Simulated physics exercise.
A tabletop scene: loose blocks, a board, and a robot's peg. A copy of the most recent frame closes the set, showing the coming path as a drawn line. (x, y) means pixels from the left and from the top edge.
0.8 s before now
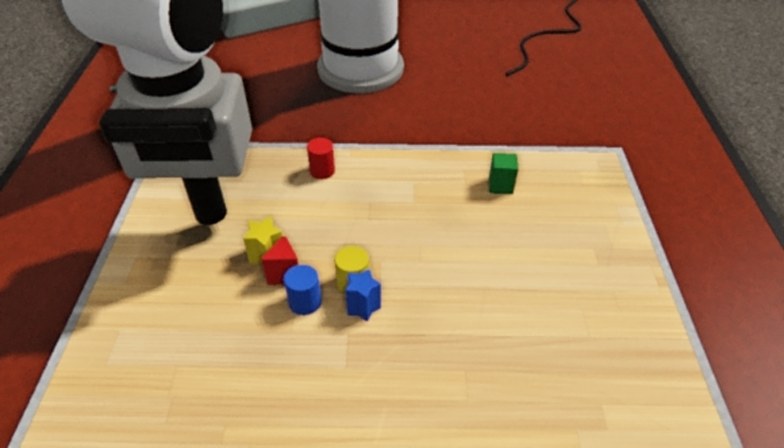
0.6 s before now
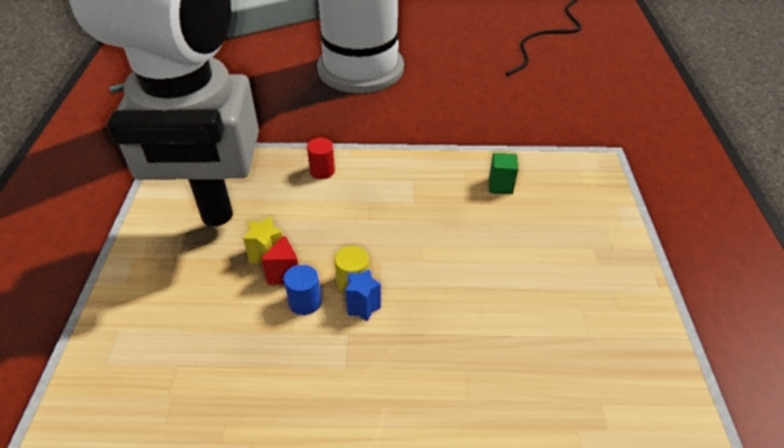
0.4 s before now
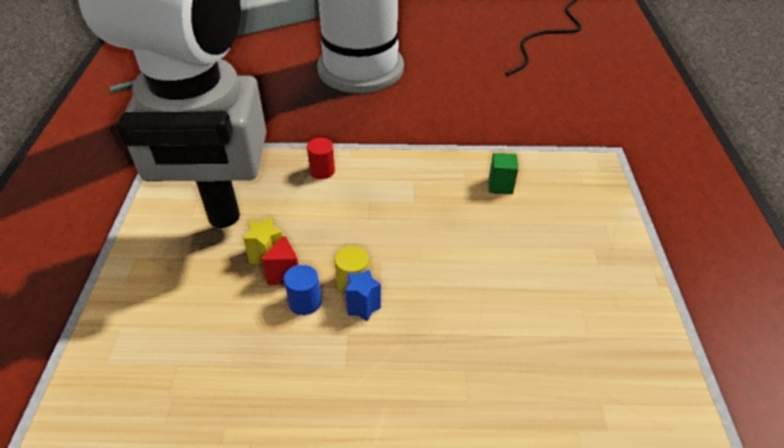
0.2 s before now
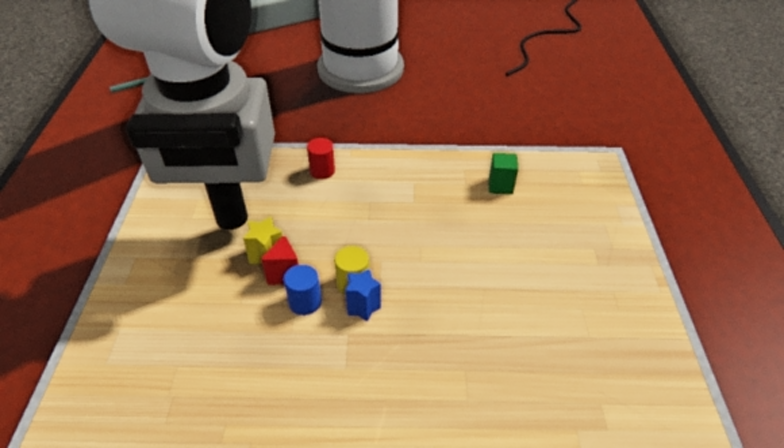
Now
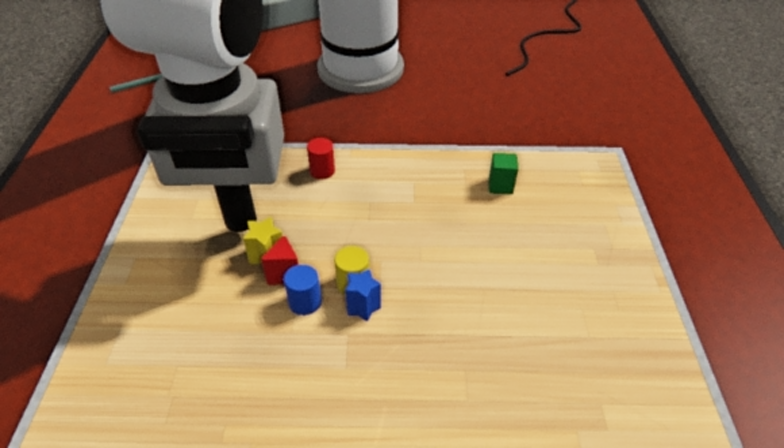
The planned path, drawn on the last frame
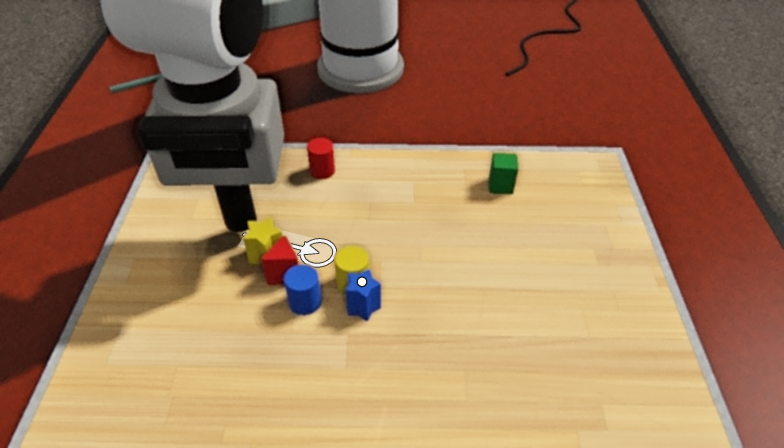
Robot arm's black peg moving slightly right toward a yellow star beside red, blue and yellow blocks, which all stay still.
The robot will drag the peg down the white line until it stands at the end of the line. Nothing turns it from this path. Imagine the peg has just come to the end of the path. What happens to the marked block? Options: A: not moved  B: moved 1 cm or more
Letter A.
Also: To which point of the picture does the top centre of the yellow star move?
In the picture, that point is around (298, 247).
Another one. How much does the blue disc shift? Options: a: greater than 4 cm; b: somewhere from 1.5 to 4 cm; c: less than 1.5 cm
I choose b.
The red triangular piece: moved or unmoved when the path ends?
Somewhere new.
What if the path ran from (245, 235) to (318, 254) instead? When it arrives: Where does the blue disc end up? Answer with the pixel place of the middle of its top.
The blue disc ends near (305, 302).
Path on the board, in a line from (245, 235) to (318, 253); the dot is on the blue star.
On the path given first. Halfway along, peg (279, 229); yellow star (277, 239); red triangular piece (288, 259), turned 15° clockwise; blue disc (303, 283).
At the end, peg (317, 239); yellow star (298, 247), turned 40° clockwise; red triangular piece (293, 270), turned 45° clockwise; blue disc (303, 299); blue star in place.
